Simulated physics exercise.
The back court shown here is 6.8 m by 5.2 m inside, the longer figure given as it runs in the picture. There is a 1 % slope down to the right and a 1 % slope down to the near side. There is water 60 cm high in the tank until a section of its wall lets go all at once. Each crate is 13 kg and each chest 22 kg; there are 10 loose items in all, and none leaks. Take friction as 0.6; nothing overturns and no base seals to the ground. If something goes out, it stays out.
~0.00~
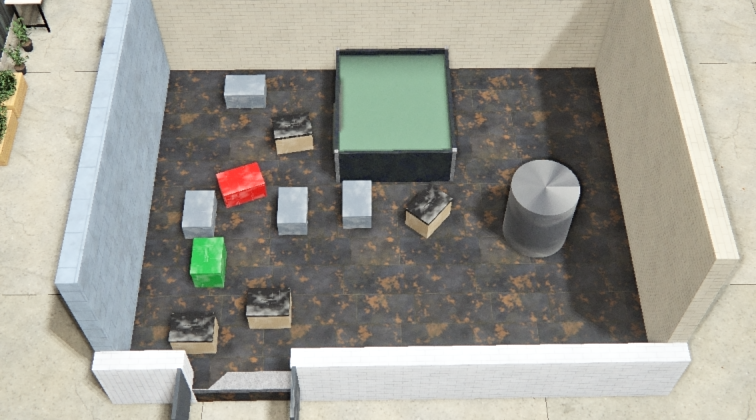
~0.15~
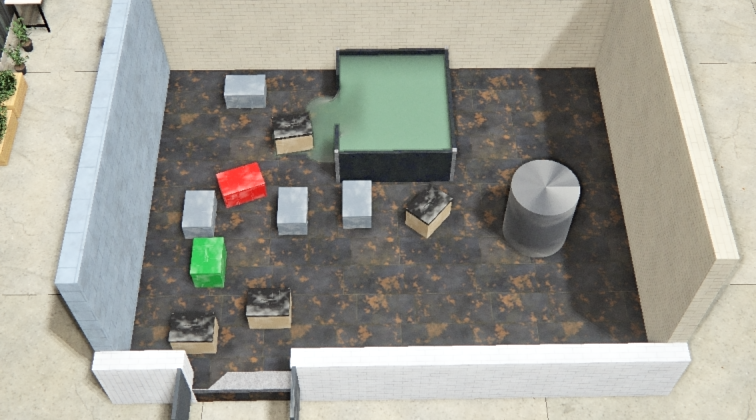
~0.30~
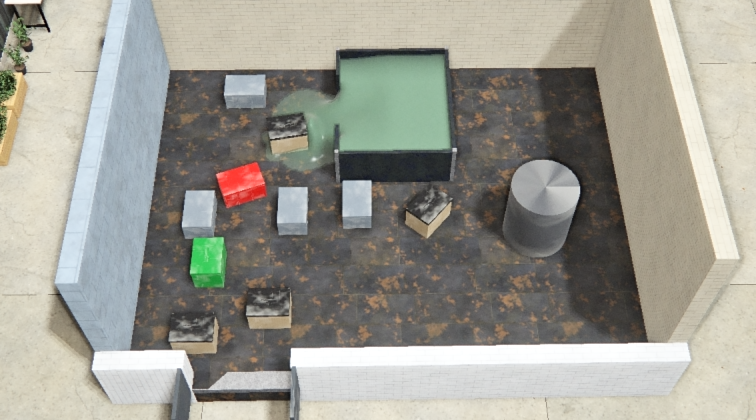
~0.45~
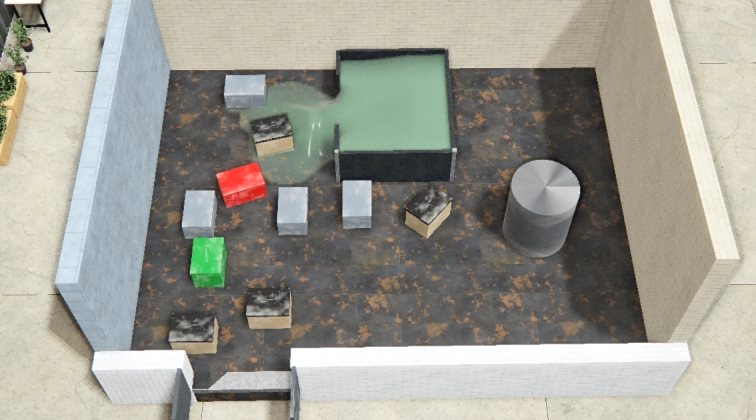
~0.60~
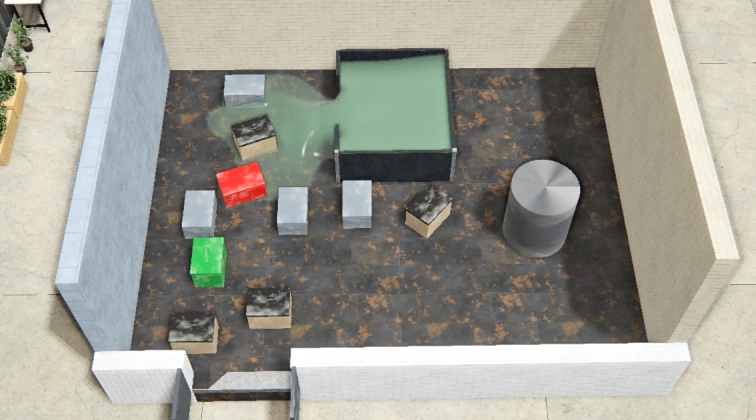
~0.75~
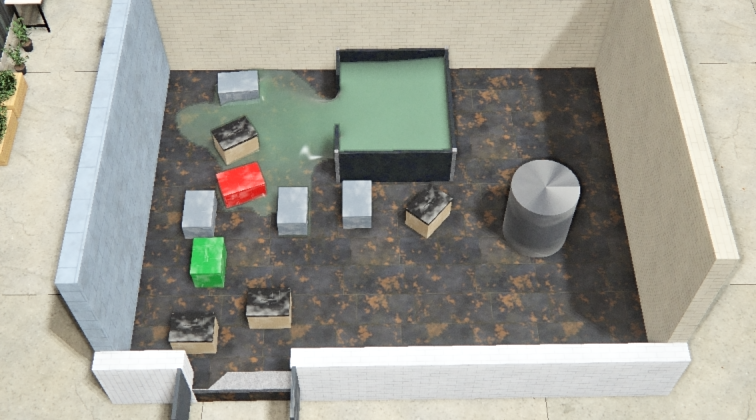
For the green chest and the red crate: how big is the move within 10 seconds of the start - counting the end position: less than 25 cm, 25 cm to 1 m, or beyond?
First the green chest: It gets moved a long way. Then the red crate: It gets moved a long way.
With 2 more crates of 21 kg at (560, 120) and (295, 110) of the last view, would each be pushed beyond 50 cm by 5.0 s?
Order kept: Falls short, exceeds it.
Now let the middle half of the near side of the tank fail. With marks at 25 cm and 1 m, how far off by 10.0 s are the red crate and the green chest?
Then the red crate stays put, the green chest barely shifts.
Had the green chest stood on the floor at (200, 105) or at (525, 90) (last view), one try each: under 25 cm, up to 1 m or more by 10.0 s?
Run 1: It is pushed far off. Run 2: It remains nearly still.
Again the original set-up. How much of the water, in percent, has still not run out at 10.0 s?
Around 84 per cent of the water is still in there.
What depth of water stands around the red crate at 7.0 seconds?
Roughly 4 cm deep.
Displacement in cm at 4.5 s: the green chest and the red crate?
Roughly 80 and 200 cm.
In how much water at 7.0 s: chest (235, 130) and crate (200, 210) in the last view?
I'd estimate 10 cm for the first and 10 cm for the second.
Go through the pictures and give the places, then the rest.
In the first frame, the green chest at (207, 255), on the bottom; the red crate at (240, 179), on the bottom; water covers 3.1 m2; 0 of 10 have shifted.
In the second frame, the green chest at (207, 255), on the bottom; the red crate at (240, 179) rests on the ground; water covers 3.6 m2; 0 of 10 have shifted.
In the third frame, the green chest at (207, 255) rests on the ground; the red crate at (240, 179) rests on the ground; 4.1 m2 under water; 1 of 10 have shifted.
In the fourth frame, the green chest at (207, 255) rests on the ground; the red crate at (240, 179), on the bottom; water covers 4.9 m2; 1 of 10 have shifted.
In the fifth frame, the green chest at (207, 255) rests on the ground; the red crate at (240, 179) rests on the ground; water covers 5.8 m2; 1 of 10 have shifted.
In the sixth frame, the green chest at (207, 255) rests on the ground; the red crate at (240, 179), on the bottom; 6.8 m2 under water; 2 of 10 have shifted.
After 2.0 s the green chest is near (207, 255), 0.0 m from its start, aground; the red crate is near (230, 223), 0.7 m from its start, aground; 0 of 10 are out; 2 afloat.
After 4.5 s the green chest is near (233, 307), 0.9 m from its start, afloat; the red crate is near (335, 262), 1.9 m from its start, aground; 0 of 10 are out; 4 afloat.
After 7.0 s the green chest is near (344, 313), 2.0 m from its start, aground; the red crate is near (402, 257), 2.6 m from its start, aground; 0 of 10 are out; 2 afloat.
After 10.0 s the green chest is near (390, 294), 2.5 m from its start, aground; the red crate is near (431, 242), 2.9 m from its start, aground; 1 of 10 are out; 2 afloat.
